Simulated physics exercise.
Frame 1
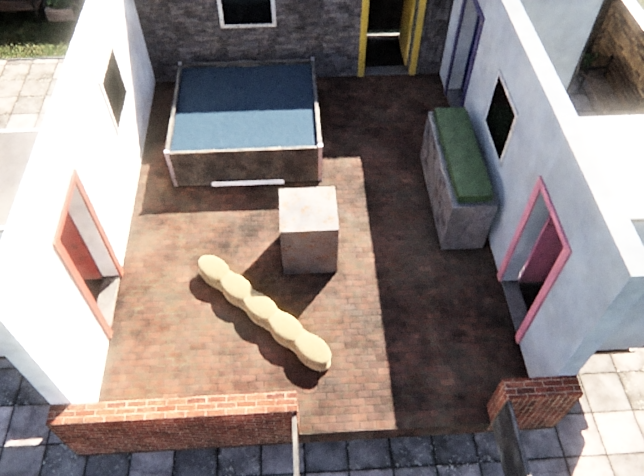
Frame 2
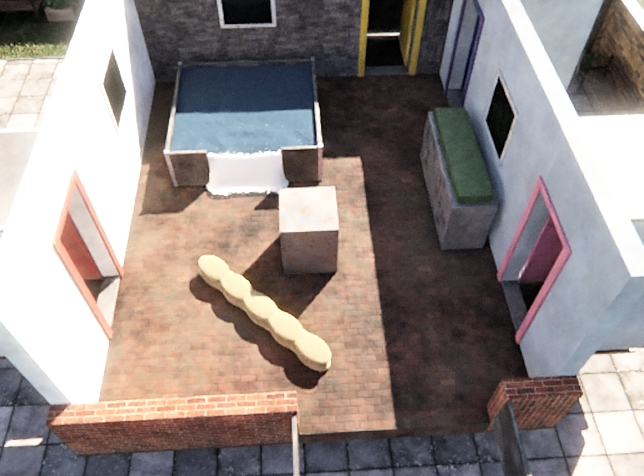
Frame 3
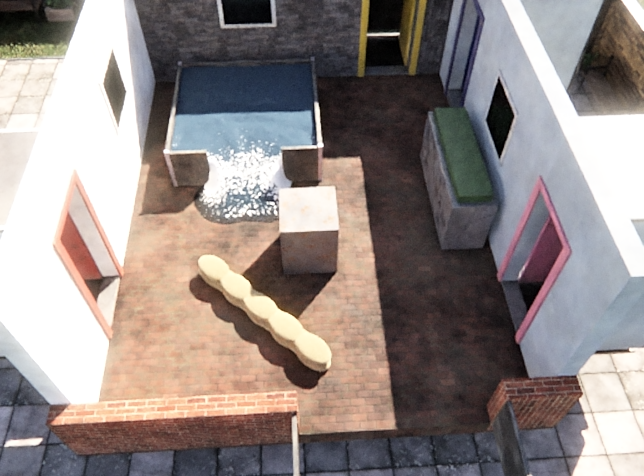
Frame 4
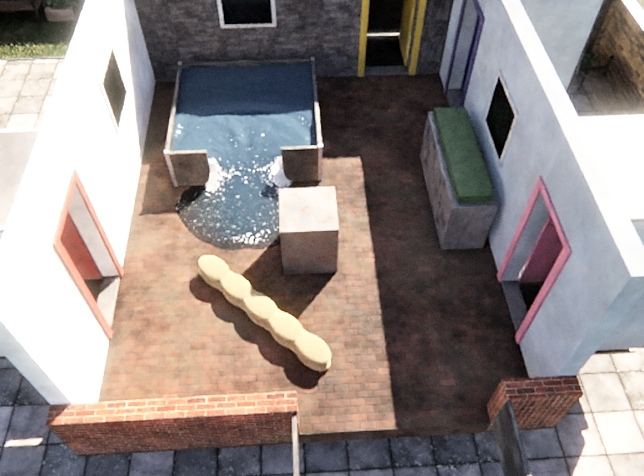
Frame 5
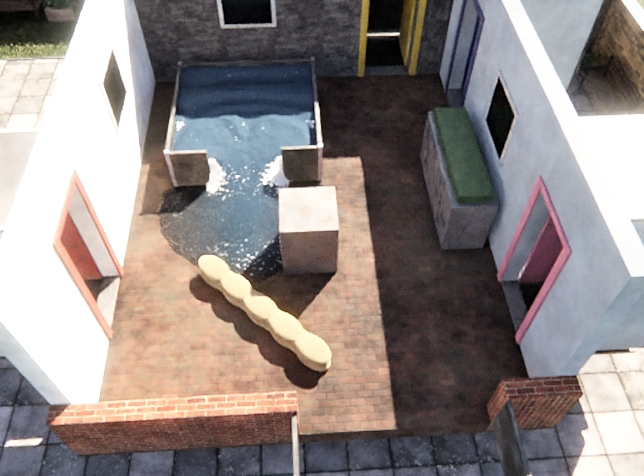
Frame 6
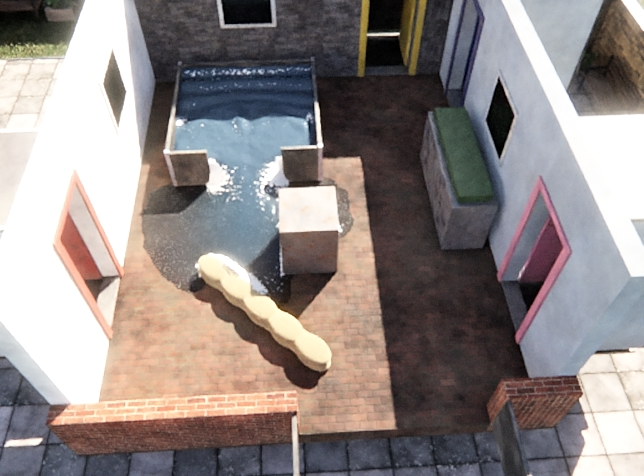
In a walled yard, water bursts from a tank's front and spreads around a pale block.
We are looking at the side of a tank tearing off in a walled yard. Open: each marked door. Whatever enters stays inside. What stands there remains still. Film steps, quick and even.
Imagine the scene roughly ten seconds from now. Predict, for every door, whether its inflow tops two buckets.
Result: Red door: Over two buckets. Yellow door: Two buckets or fewer. Pink door: Over two buckets. Blue door: Two buckets or fewer.
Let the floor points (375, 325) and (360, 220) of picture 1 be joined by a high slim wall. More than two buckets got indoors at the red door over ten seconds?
Note - red door crosses the line.
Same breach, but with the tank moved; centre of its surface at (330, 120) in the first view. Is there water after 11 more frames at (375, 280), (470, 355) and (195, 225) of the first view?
Taking the three spots in that order, I'd say drenched, then drenched, then drenched.
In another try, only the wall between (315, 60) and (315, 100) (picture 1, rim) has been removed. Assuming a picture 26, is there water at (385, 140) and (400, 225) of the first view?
The first spot is soaked and the second is soaked.
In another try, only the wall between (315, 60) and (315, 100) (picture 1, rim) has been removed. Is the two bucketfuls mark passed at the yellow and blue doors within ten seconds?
The yellow door tops the limit, while the blue door tops the limit.
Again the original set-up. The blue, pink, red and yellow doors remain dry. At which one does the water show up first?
The door marked red comes first.
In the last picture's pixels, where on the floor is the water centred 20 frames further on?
It is near (271, 201).
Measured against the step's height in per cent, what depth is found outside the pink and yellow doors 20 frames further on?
The first is near 400 per cent, the second near 0 per cent.
A moment on, water covers 30 % of the floor; the red door wet at the sill, nothing in, the yellow door not reached, the pink door not reached, the blue door not reached.
Next, water covers 55 % of the floor; the red door over two buckets in, the yellow door not reached, the pink door wet at the sill, nothing in, the blue door not reached.
Then, water covers 65 % of the floor; the red door far over two buckets in, the yellow door not reached, the pink door over two buckets in, the blue door not reached.
Later, water covers 85 % of the floor; the red door far over two buckets in, the yellow door wet at the sill, nothing in, the pink door far over two buckets in, the blue door wet at the sill, nothing in.
In the end, water covers 95 % of the floor; the red door far over two buckets in, the yellow door under two buckets in, the pink door far over two buckets in, the blue door wet at the sill, nothing in.
